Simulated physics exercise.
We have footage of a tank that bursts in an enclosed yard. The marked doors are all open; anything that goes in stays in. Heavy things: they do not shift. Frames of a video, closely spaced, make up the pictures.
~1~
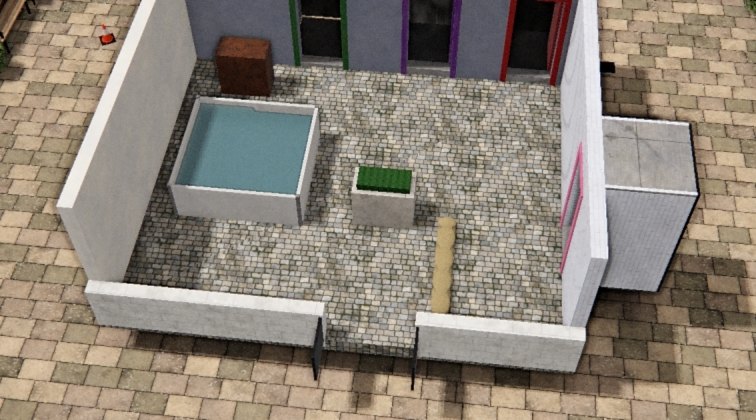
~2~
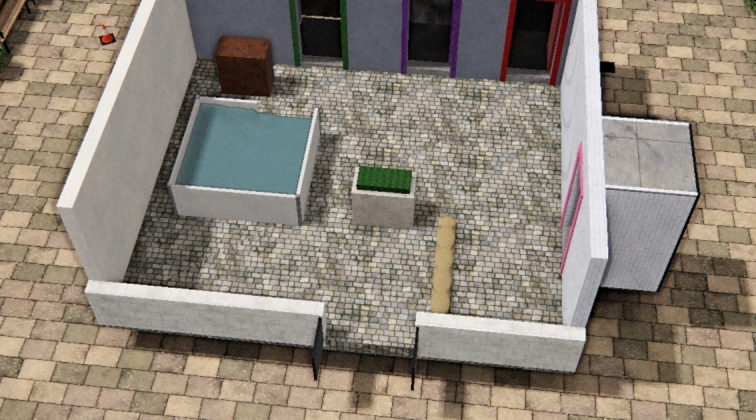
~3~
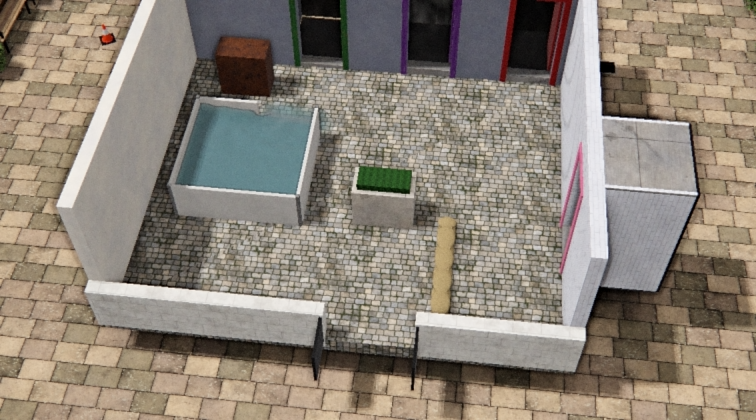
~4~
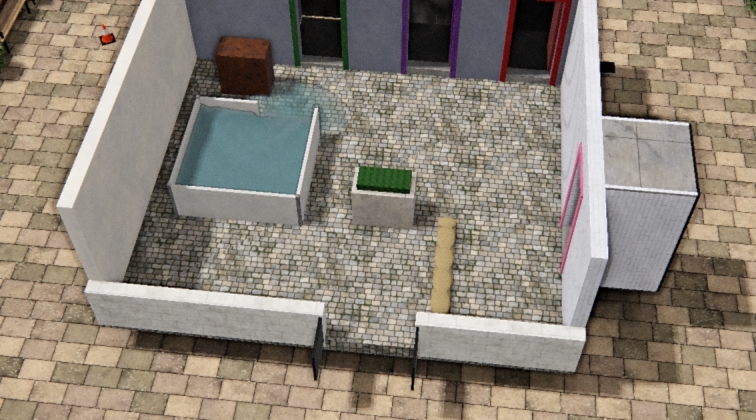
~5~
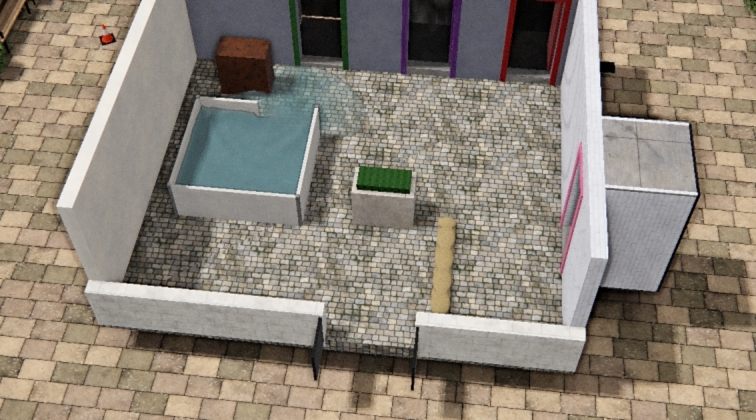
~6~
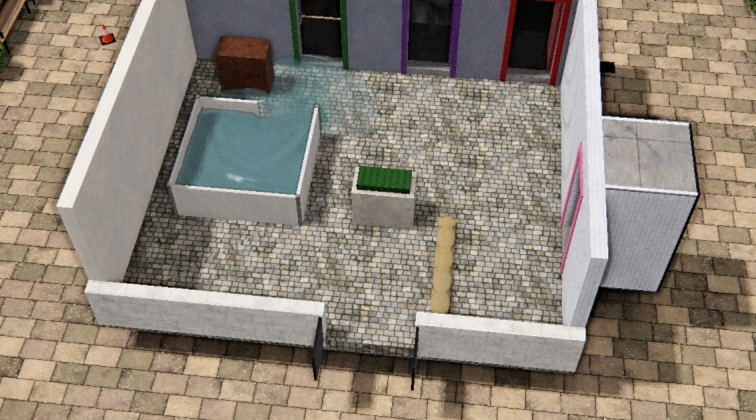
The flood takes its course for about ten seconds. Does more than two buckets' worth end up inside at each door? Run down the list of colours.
As I see it, the purple door will let in an allowed amount. The pink door will let in an allowed amount. The red door will let in an allowed amount. The green door will let in too much.
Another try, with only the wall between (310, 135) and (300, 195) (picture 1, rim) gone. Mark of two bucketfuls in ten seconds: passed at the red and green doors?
Verdict - red door breaks the limit, green door is safe.
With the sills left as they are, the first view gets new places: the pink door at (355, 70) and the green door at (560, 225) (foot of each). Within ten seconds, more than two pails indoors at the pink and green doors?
Outcome - pink door runs over the limit, green door keeps within bounds.
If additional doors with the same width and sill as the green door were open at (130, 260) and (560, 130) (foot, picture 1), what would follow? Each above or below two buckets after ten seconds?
Log: Door one misses the mark; door two beats the mark.
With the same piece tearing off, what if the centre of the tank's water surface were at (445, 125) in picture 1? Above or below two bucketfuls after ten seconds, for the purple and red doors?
First purple door tops the limit, then red door tops the limit.
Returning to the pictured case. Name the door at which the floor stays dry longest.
The door marked pink.
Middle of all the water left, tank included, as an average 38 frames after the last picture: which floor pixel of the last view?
Roughly at (321, 157).
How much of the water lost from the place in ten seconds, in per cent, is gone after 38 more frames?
My reading is about 90 per cent.
A moment on, water covers 15 % of the floor; the purple door wet at the sill, nothing in, the pink door not reached, the red door not reached, the green door far over two buckets in.
Next, water covers 25 % of the floor; the purple door wet at the sill, nothing in, the pink door not reached, the red door not reached, the green door far over two buckets in.
Then, water covers 35 % of the floor; the purple door wet at the sill, nothing in, the pink door not reached, the red door wet at the sill, nothing in, the green door far over two buckets in.
Later, water covers 65 % of the floor; the purple door wet at the sill, nothing in, the pink door wet at the sill, nothing in, the red door wet at the sill, nothing in, the green door far over two buckets in.
In the end, water covers 90 % of the floor; the purple door wet at the sill, nothing in, the pink door wet at the sill, nothing in, the red door wet at the sill, nothing in, the green door far over two buckets in.
